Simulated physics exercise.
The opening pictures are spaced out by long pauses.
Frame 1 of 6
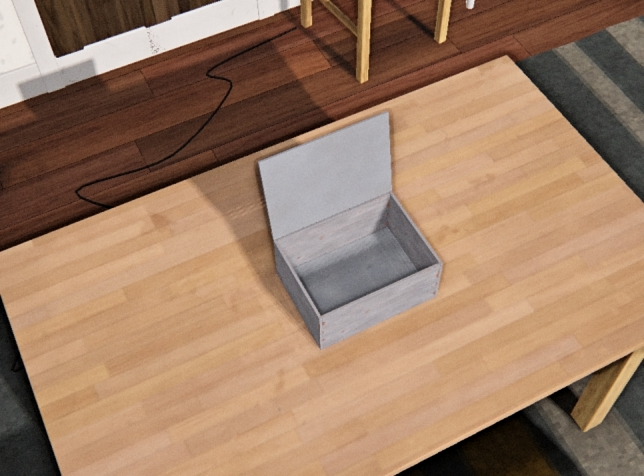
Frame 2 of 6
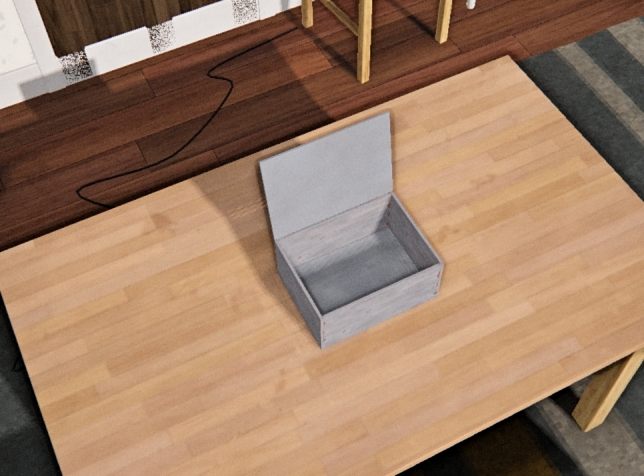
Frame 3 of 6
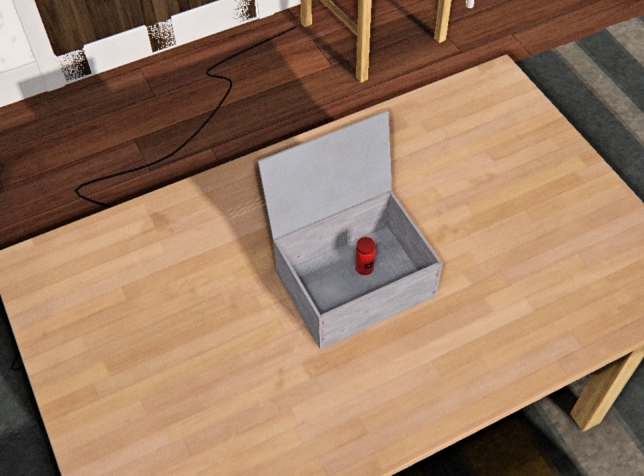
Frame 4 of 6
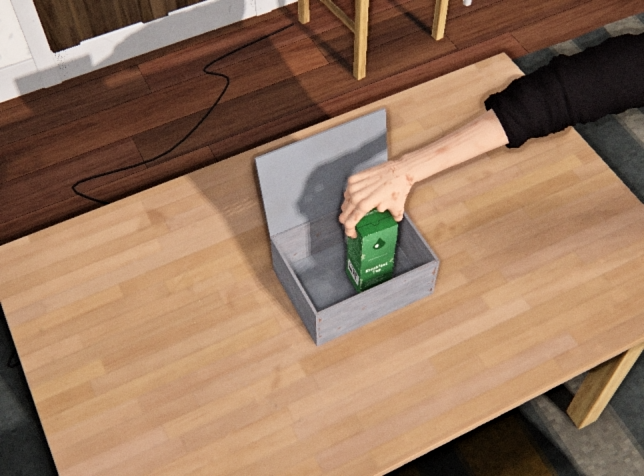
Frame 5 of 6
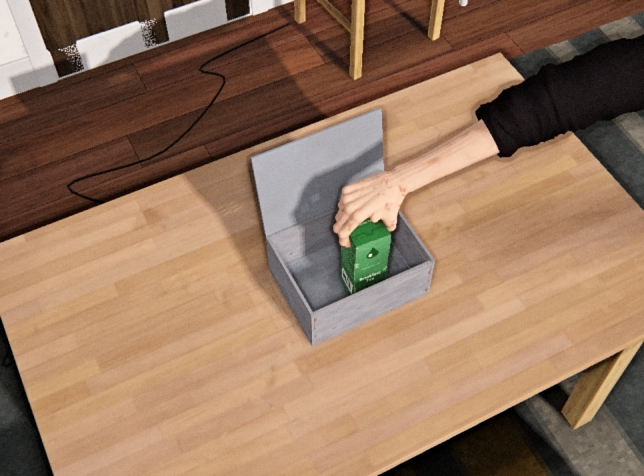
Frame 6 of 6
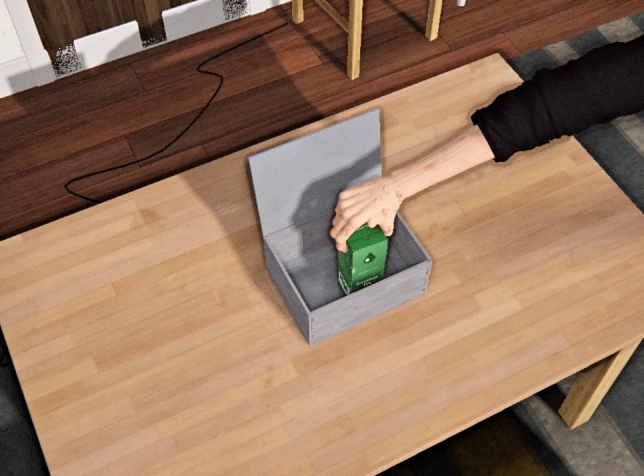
In this clip, an open gray box sits empty on a wooden table, then a small red container appears inside it. Later, a hand reaching from the right lowers a green carton into the box and keeps hold of it.
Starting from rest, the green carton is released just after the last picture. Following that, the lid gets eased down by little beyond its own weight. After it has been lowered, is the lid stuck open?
Yes.
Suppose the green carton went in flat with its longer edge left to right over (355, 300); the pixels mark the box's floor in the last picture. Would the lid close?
Lid down.
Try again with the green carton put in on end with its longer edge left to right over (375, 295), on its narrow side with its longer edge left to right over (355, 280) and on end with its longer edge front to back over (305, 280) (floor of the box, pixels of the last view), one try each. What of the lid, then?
Lid, try 1: Propped open; try 2: Fully down; try 3: Propped open.
Then, 1.10 s past the last view, lid starting down.
Then, 1.40 s past the last view, lid 72° above the rim.
Then, 1.80 s past the last view, lid 46° above the rim.
Finally, lid 41° above the rim; both still in place. Final places as the last picture's camera would see them, green carton near (361, 263).
